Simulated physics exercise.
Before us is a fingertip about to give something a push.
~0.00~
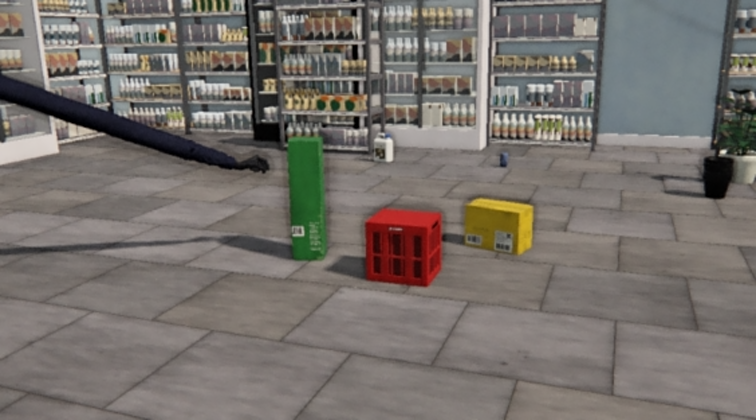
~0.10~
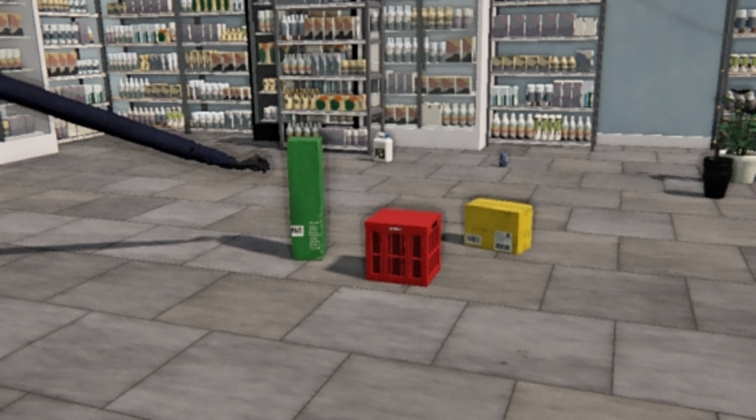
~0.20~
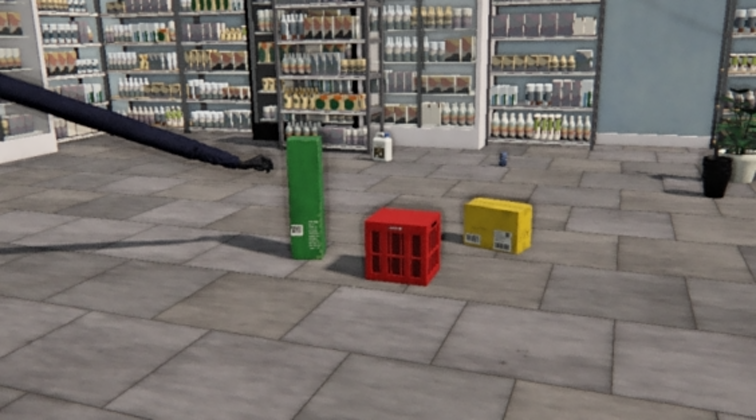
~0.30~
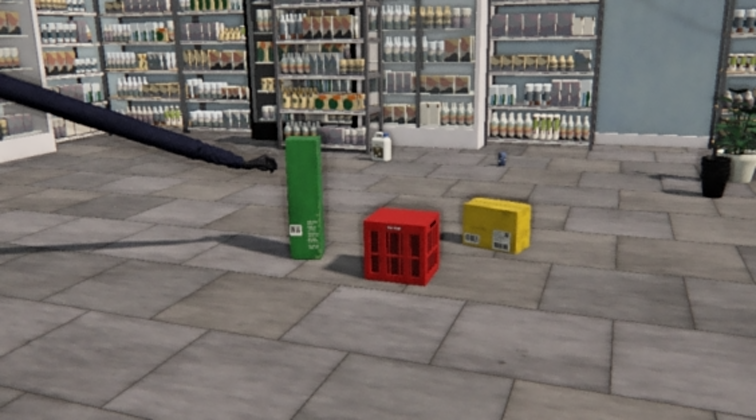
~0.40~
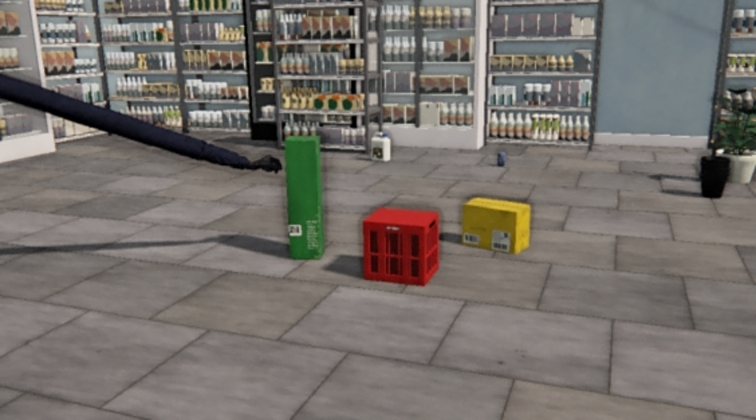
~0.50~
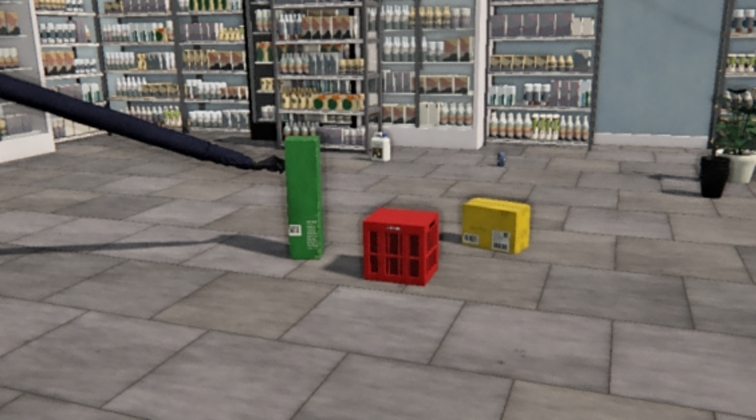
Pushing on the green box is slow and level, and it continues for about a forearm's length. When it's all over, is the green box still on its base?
It does not stay erect.
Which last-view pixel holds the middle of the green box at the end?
At about (387, 241).
Around 1.00 s, green box rocked 16° from its first pose near (322, 196).
Around 1.40 s, green box rocked 45° from its first pose near (352, 205).
Around 1.60 s, green box on its side near (382, 243).
Finally (2.2 s), down or leaning hard on the floor, green box. Final places as the last picture's camera would see them, green box near (387, 241).
